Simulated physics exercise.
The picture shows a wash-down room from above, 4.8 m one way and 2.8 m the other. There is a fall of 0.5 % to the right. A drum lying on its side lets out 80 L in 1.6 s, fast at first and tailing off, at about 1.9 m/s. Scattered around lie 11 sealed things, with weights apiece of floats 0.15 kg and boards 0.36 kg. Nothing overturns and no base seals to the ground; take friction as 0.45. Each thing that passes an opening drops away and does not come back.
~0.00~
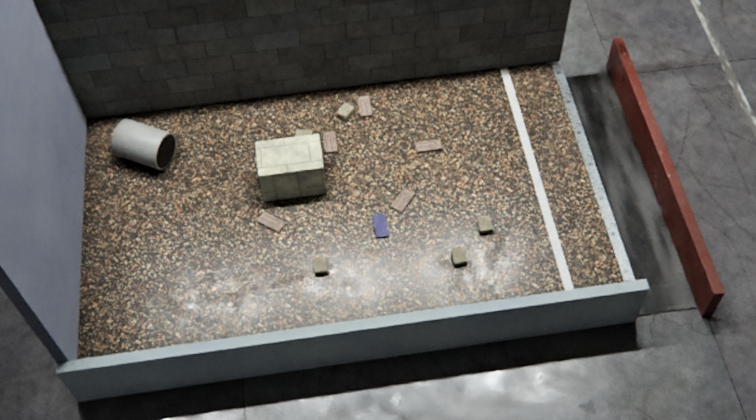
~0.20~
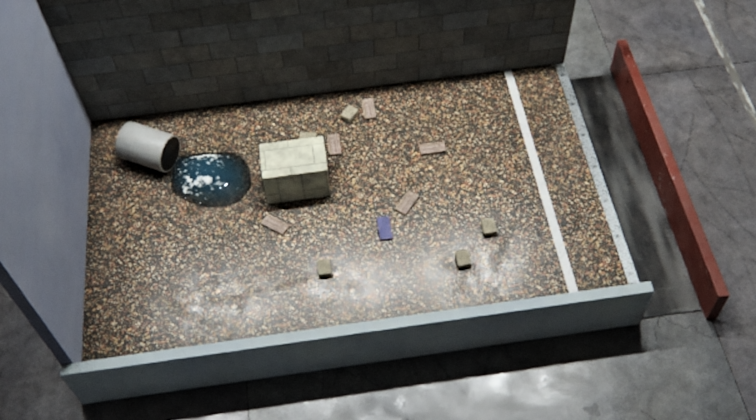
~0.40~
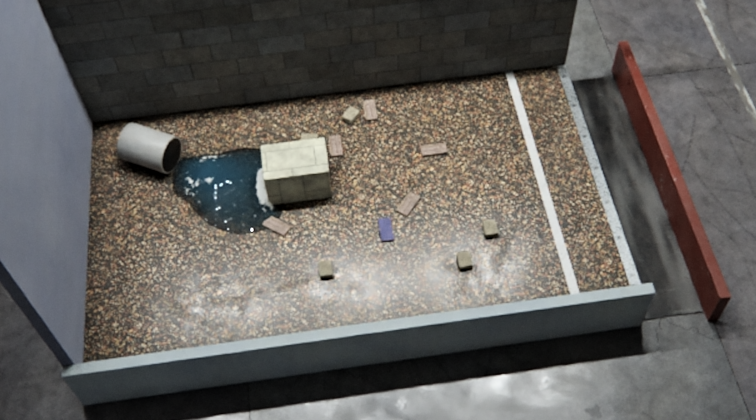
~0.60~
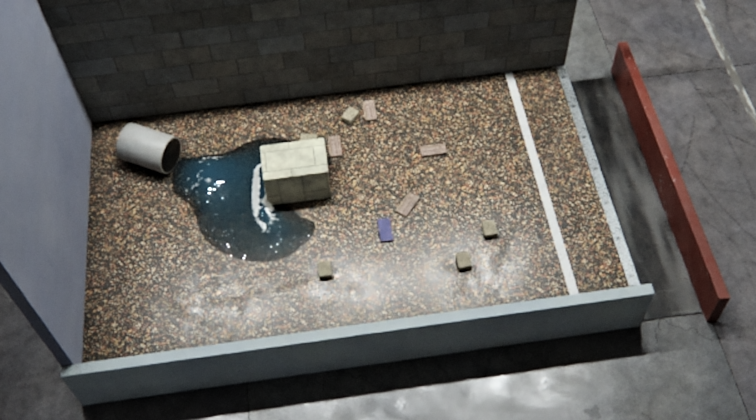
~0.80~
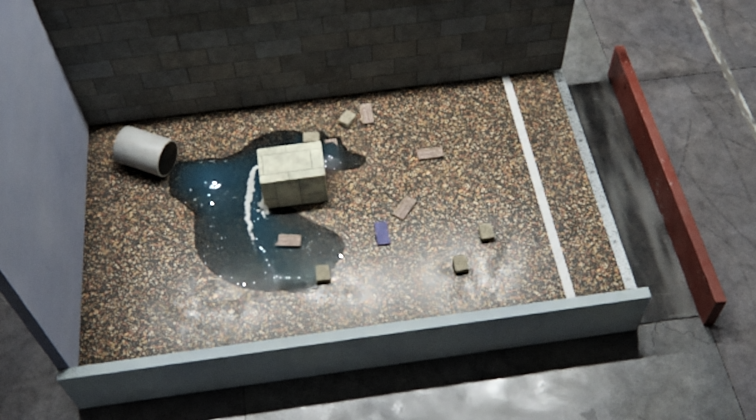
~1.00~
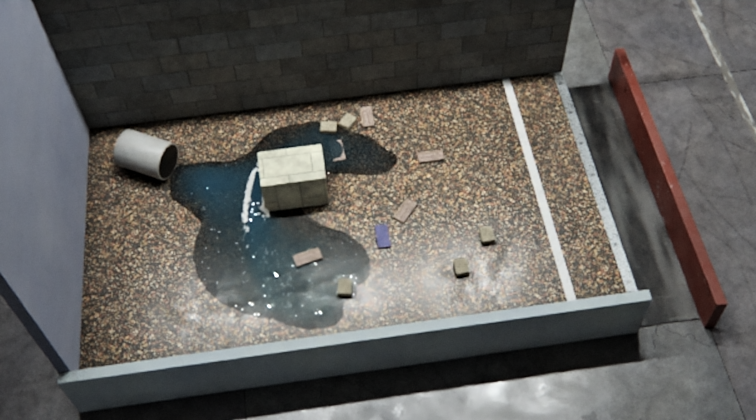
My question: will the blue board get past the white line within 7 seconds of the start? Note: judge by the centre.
Watch it not make it.
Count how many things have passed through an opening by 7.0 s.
Tally: 4.
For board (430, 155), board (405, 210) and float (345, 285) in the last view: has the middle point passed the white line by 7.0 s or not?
In that order: Short, short, beyond.
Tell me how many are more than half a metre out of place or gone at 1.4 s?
The number by then is 3.
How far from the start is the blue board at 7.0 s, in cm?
About 0 cm.
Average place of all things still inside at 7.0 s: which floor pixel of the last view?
Centre of the remaining things: Roughly (486, 172).
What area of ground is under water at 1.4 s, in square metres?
Somewhere about 3.5 m2, give or take.
After 1.4 s the blue board is near (383, 236), 0.0 m from its start, aground; 0 of 11 are over the mark; 3 afloat.
After 3.1 s the blue board is near (383, 236), 0.0 m from its start, aground; 3 of 11 are over the mark; 3 afloat.
After 4.9 s the blue board is near (383, 236), 0.0 m from its start, aground; 6 of 11 are over the mark; 3 afloat.
After 7.0 s the blue board is near (383, 236), 0.0 m from its start, aground; 7 of 11 are over the mark; 0 afloat.
